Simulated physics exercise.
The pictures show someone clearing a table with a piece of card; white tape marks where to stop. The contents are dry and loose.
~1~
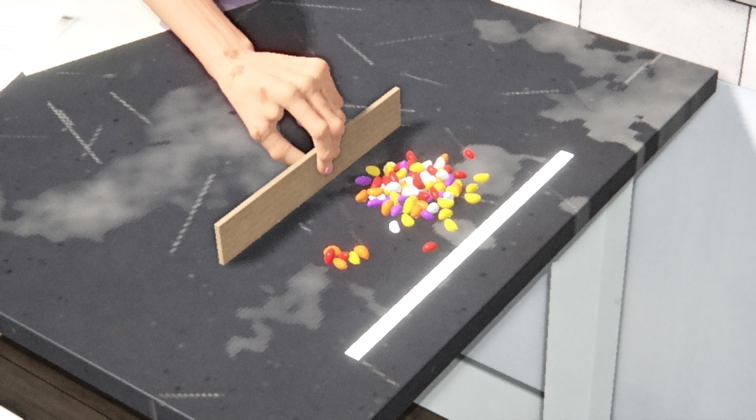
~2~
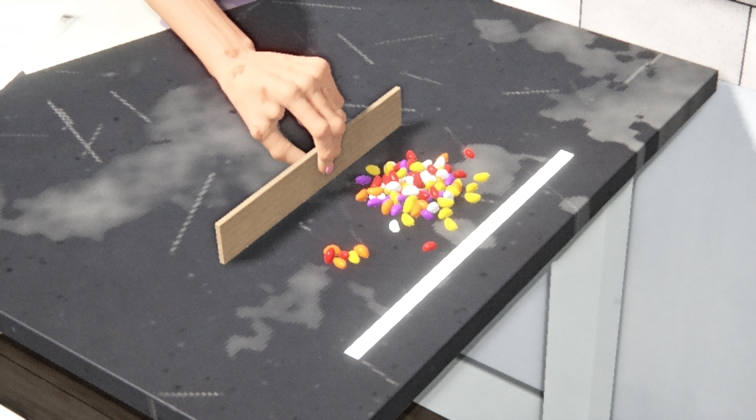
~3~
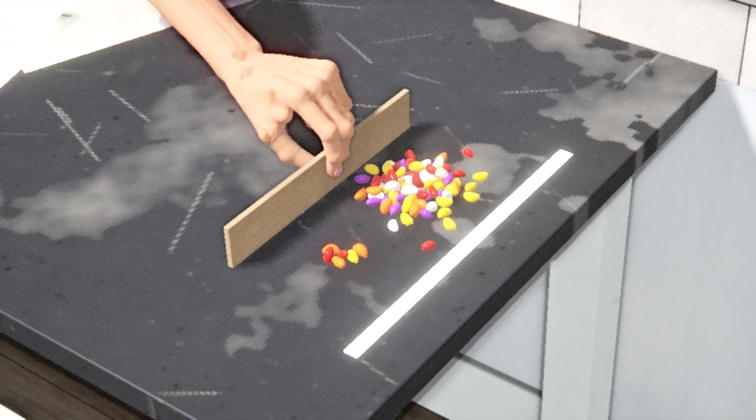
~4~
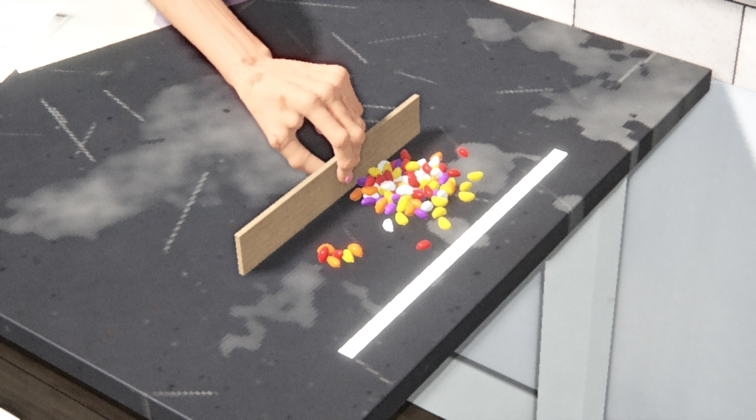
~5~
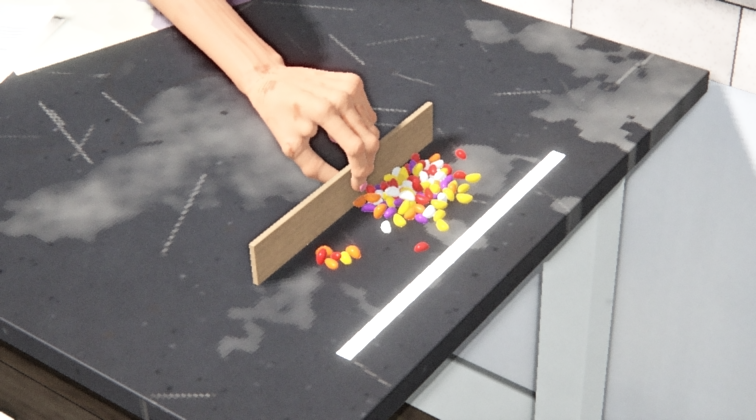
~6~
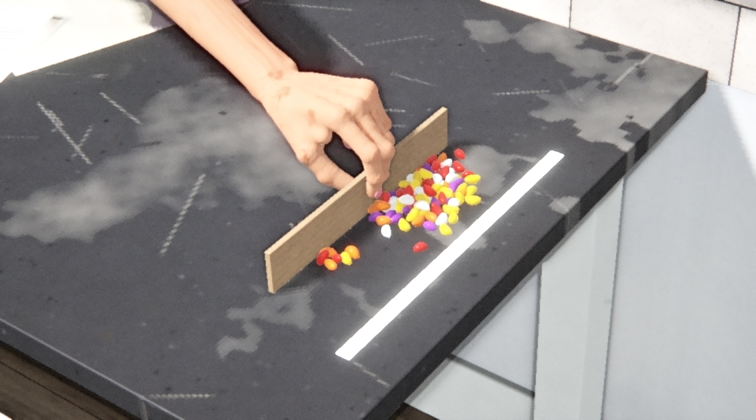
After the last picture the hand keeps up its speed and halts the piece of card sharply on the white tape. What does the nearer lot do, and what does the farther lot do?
In the end the nearer lot stays on top, and the farther lot loses pieces over the edge.
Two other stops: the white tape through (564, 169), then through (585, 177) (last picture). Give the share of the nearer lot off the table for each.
First some 0, then 100 per cent.
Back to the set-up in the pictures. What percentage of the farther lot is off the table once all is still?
Near 20 %.
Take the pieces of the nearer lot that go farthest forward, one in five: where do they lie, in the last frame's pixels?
Near (432, 301).
Then, 0.43 s later than the last frame, piece of card still moving, near (414, 196); nearer lot all on the table, its front near (390, 273); farther lot all on the table, its front near (518, 212).
Then, 0.87 s later than the last frame, piece of card stopped at the white tape; nearer lot all on the table, its front near (440, 294); farther lot about a tenth over the edge.
Then, 1.15 s later than the last frame, piece of card stopped at the white tape; nearer lot all on the table, its front near (440, 294); farther lot roughly a quarter over the edge.
When it is over, piece of card stopped at the white tape; nearer lot all on the table, its front near (440, 294); farther lot roughly a quarter over the edge.
